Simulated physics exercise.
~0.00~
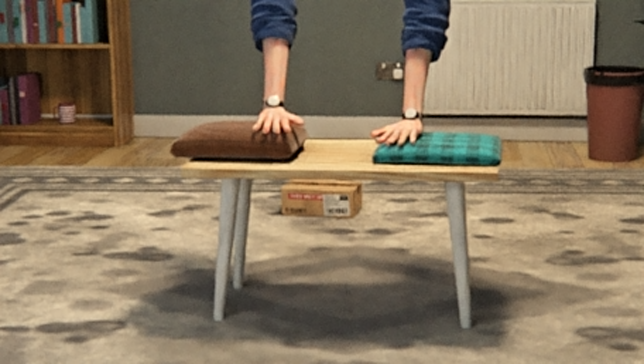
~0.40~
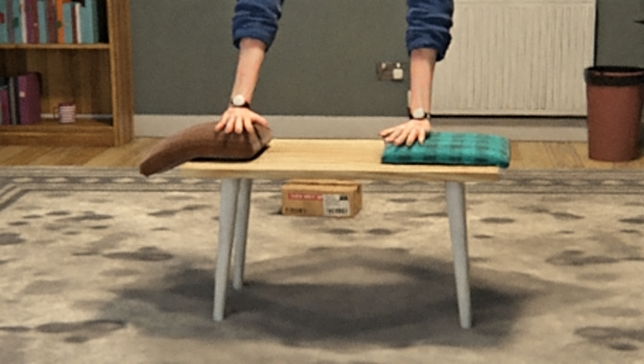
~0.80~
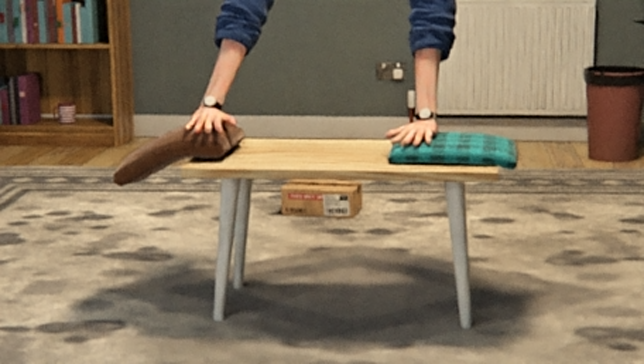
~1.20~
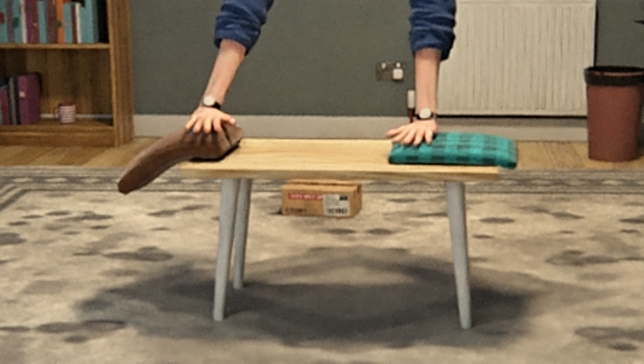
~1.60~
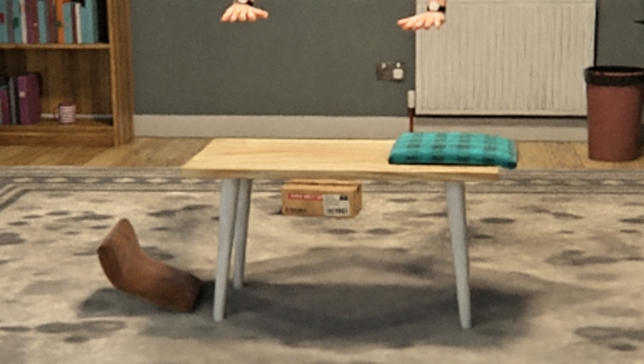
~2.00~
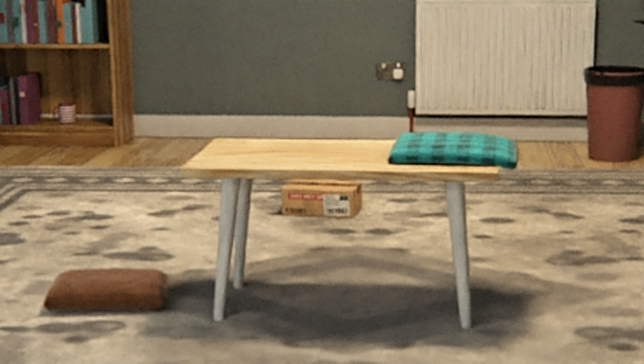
Brown soft bag pushed left by a hand, drooping over the bench end and dropping to the rug, turquoise pad staying on.
